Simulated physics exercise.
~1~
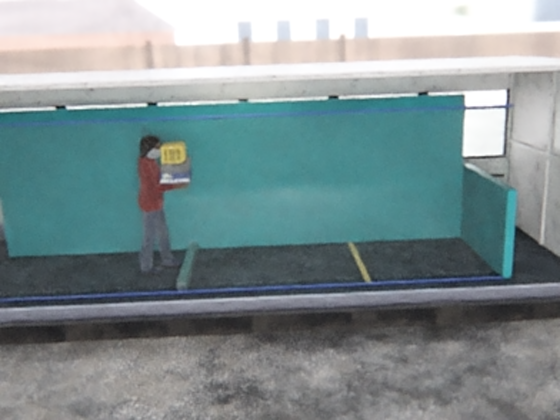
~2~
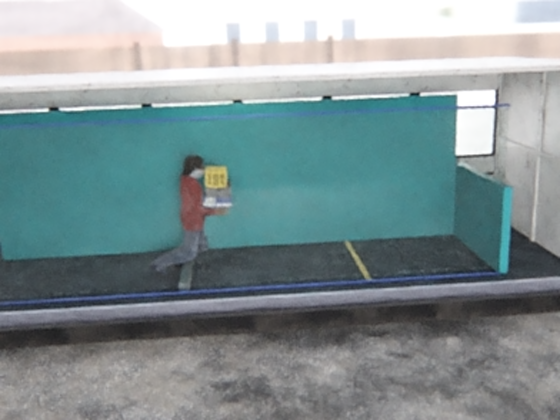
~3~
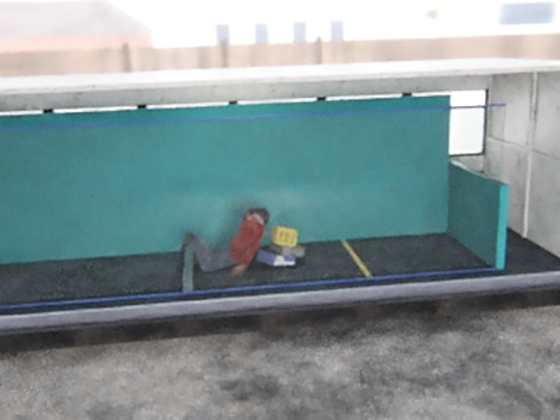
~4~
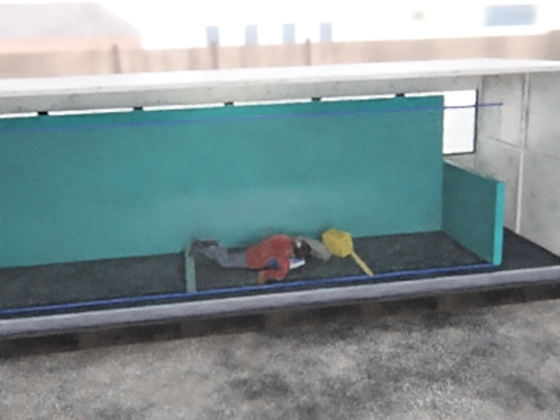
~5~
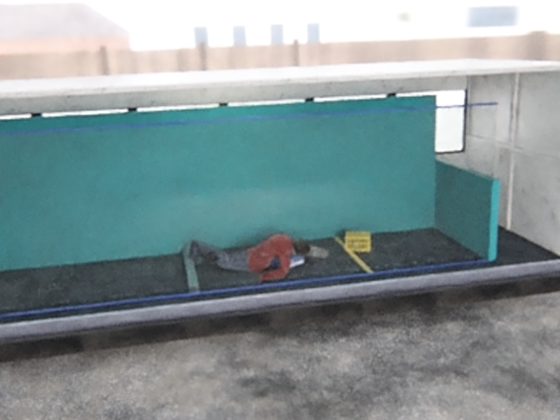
At first, a person in a red top and grey trousers stands beside a low rail in front of a green wall, with a yellow crate, a grey carton and a blue parcel stacked at the chest. The person tips to the right over the rail, still upright with the boxes close. Then the body drops forward to the dark floor, and the boxes come down ahead of it. The person ends up flat as the yellow crate tumbles farther right. Finally, the crate rests just past the yellow line, while the carton, parcel and person's head lie short of it.
